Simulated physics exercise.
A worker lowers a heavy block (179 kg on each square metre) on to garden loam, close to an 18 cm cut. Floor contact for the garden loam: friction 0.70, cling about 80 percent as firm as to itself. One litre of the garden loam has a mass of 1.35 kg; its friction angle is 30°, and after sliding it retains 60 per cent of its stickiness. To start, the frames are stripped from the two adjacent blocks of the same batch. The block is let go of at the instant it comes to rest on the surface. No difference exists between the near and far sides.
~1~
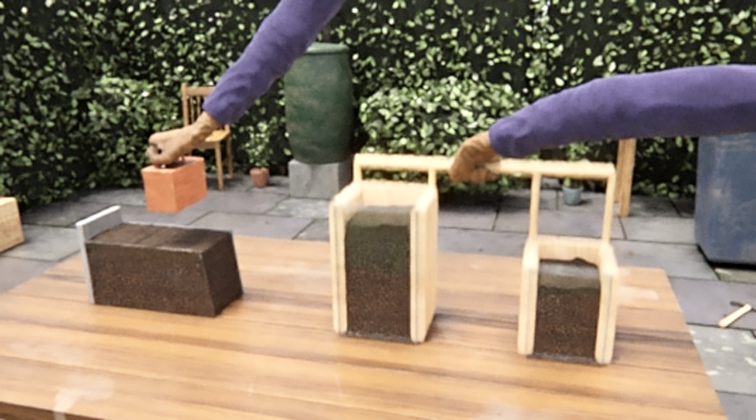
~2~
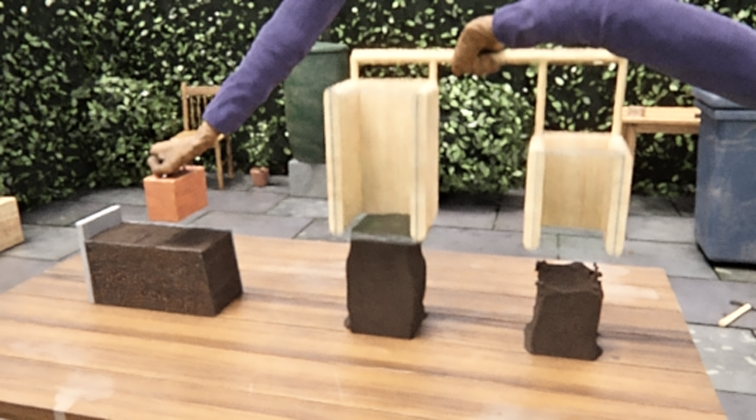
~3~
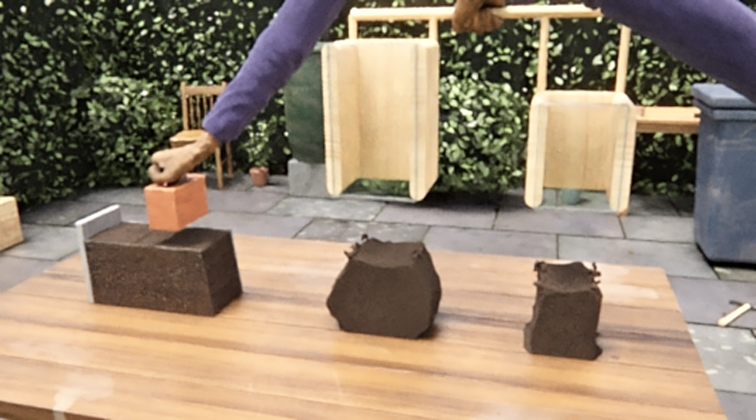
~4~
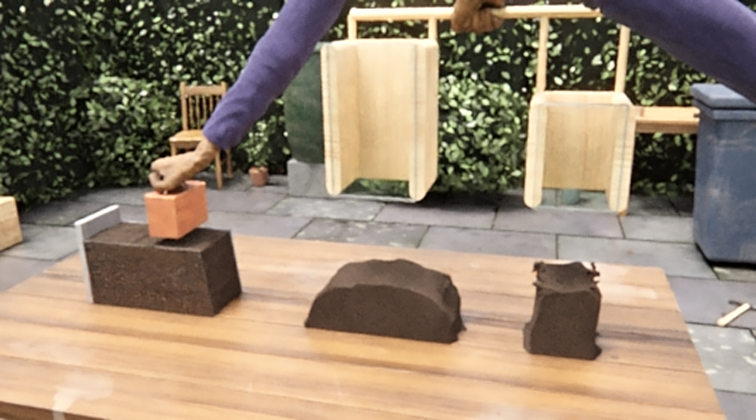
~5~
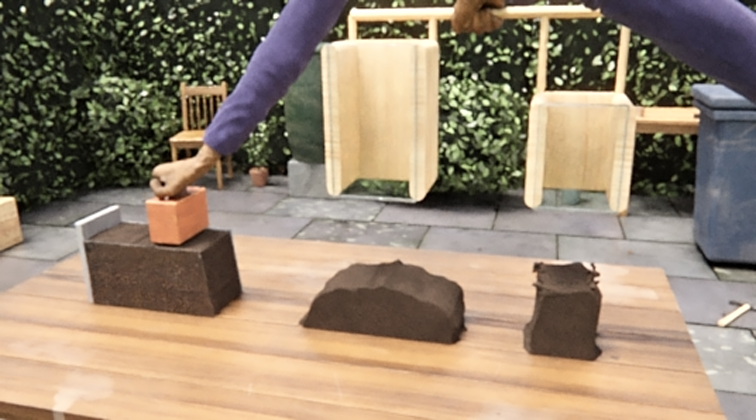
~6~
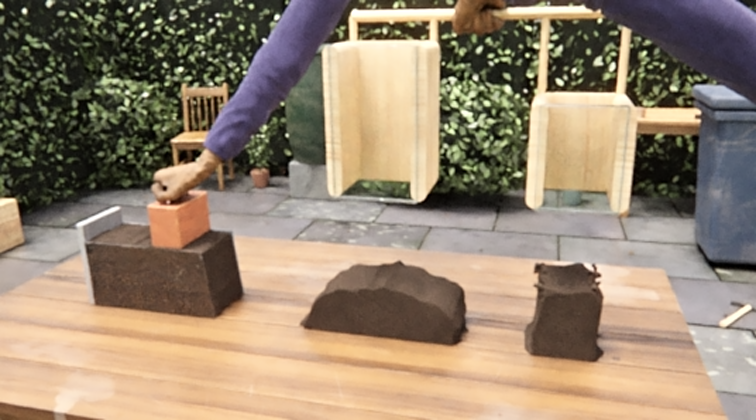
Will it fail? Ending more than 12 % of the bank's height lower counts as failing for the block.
Yes.
Then, 0.15 s after the last picture, the block is down by 7 % of the bank's height and stands upright.
Then, 0.32 s after the last picture, the block is down by 24 % of the bank's height and stands upright.
Then, 0.49 s after the last picture, the block is down by 40 % of the bank's height and leans 11 degrees.
Then, 0.66 s after the last picture, the block is down by 54 % of the bank's height and leans 26 degrees.
Then, 1.51 s after the last picture, at the end, the block is down by 75 % of the bank's height and leans 90 degrees.
